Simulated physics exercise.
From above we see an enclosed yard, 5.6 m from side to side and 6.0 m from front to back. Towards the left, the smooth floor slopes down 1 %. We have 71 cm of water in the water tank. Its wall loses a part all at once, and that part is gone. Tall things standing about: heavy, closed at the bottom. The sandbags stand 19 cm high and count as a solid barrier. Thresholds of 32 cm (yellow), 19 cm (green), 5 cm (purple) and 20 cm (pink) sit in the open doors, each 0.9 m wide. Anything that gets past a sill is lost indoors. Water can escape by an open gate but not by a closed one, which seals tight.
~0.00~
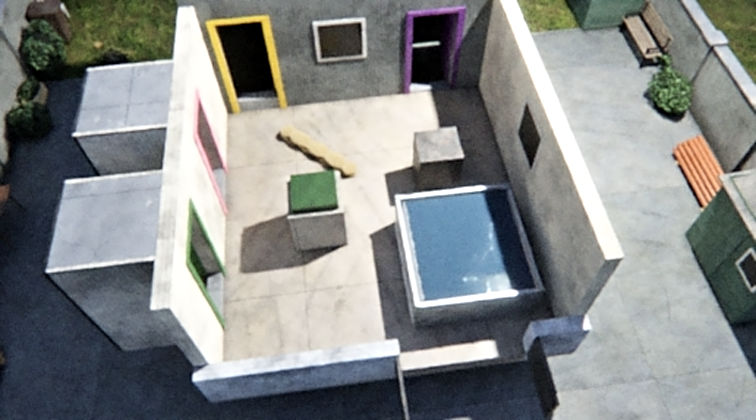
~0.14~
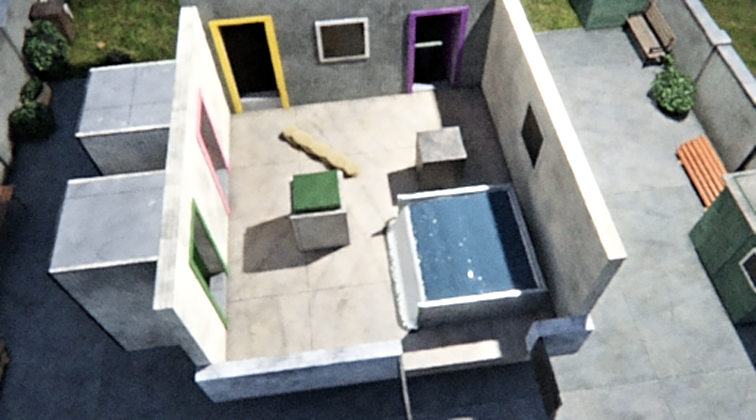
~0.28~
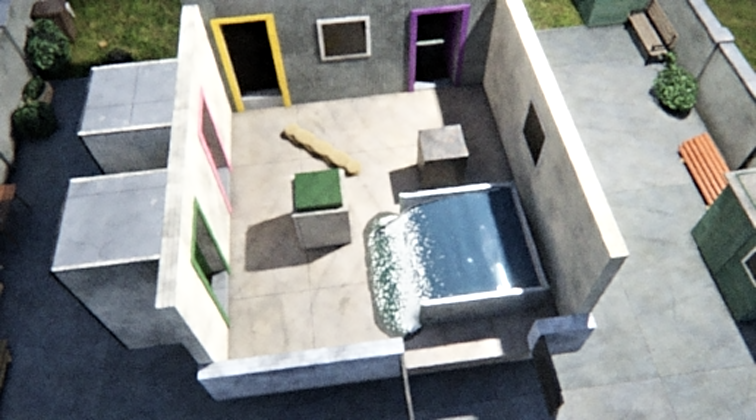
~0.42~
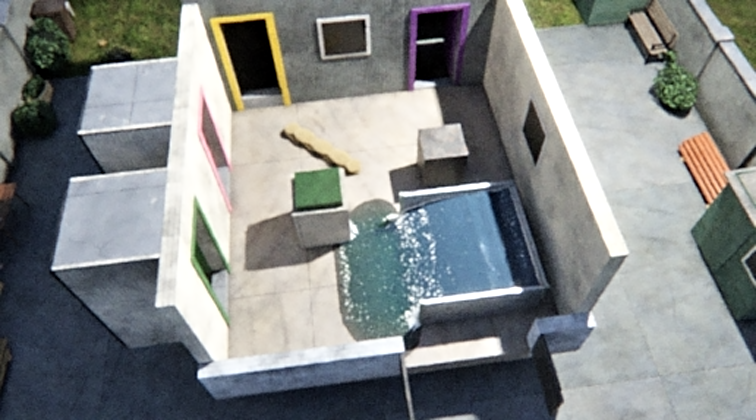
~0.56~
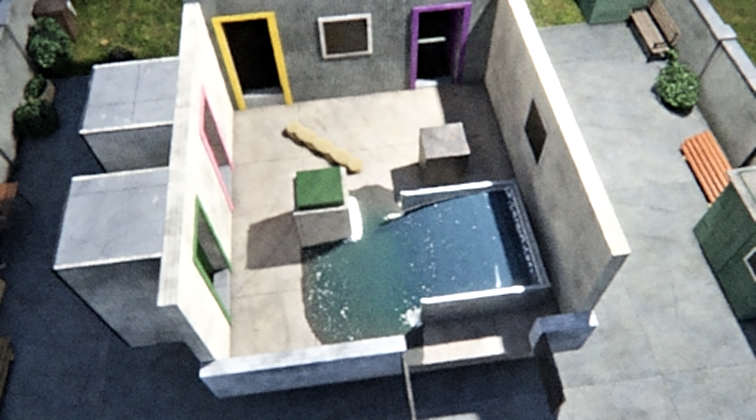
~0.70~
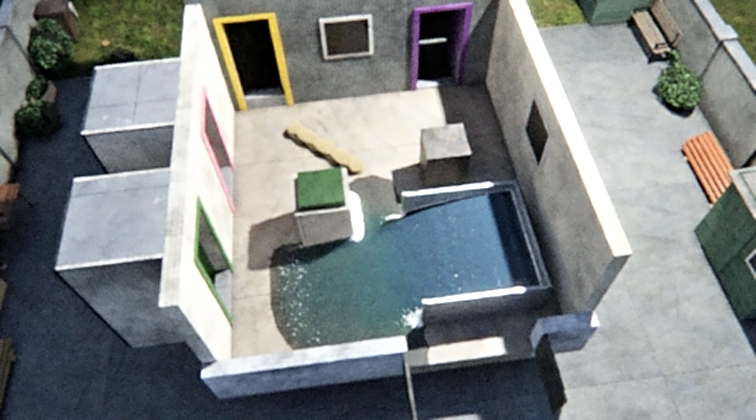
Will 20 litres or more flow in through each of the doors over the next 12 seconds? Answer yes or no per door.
Yellow door: No, green door: Yes, purple door: Yes, pink door: No.
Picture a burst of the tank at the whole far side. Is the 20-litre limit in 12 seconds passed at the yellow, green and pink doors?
At yellow the amount is beneath the mark, at green it is beneath the mark, and at pink it is beneath the mark.
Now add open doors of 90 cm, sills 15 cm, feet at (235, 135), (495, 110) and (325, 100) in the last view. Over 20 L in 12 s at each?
Well, the first is on the high side, the second is on the low side, and the third is on the low side.
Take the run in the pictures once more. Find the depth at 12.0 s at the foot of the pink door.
About 8.0 cm.
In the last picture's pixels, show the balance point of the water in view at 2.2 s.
Centre: Roughly (354, 272) px.
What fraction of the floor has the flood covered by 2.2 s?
Around 55 per cent wet.
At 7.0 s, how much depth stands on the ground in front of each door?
In cm: Yellow 14, green 11, purple 8, pink 15.
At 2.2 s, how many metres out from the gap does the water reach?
I'd say around 4.8 m from the gap.
After 1.4 s water covers 35 % of the floor and is deepest (44 cm) near (231, 376); yellow door not reached, green door 41 cm at the sill, 46 L in, purple door not reached, pink door not reached.
After 2.2 s water covers 55 % of the floor and is deepest (49 cm) near (231, 376); yellow door not reached, green door 44 cm at the sill, 171 L in, purple door not reached, pink door 6 cm at the sill, 0 L in.
After 3.5 s water covers 70 % of the floor and is deepest (28 cm) near (235, 117); yellow door 15 cm at the sill, 0 L in, green door 26 cm at the sill, 292 L in, purple door 7 cm at the sill, 2 L in, pink door 10 cm at the sill, 0 L in.
After 7.0 s water covers 95 % of the floor and is deepest (17 cm) near (234, 197); yellow door 14 cm at the sill, 0 L in, green door 11 cm at the sill, 304 L in, purple door 8 cm at the sill, 12 L in, pink door 15 cm at the sill, 0 L in.
After 12.0 s water covers 95 % of the floor and is deepest (12 cm) near (311, 133); yellow door 9 cm at the sill, 0 L in, green door 8 cm at the sill, 304 L in, purple door 7 cm at the sill, 64 L in, pink door 8 cm at the sill, 0 L in.
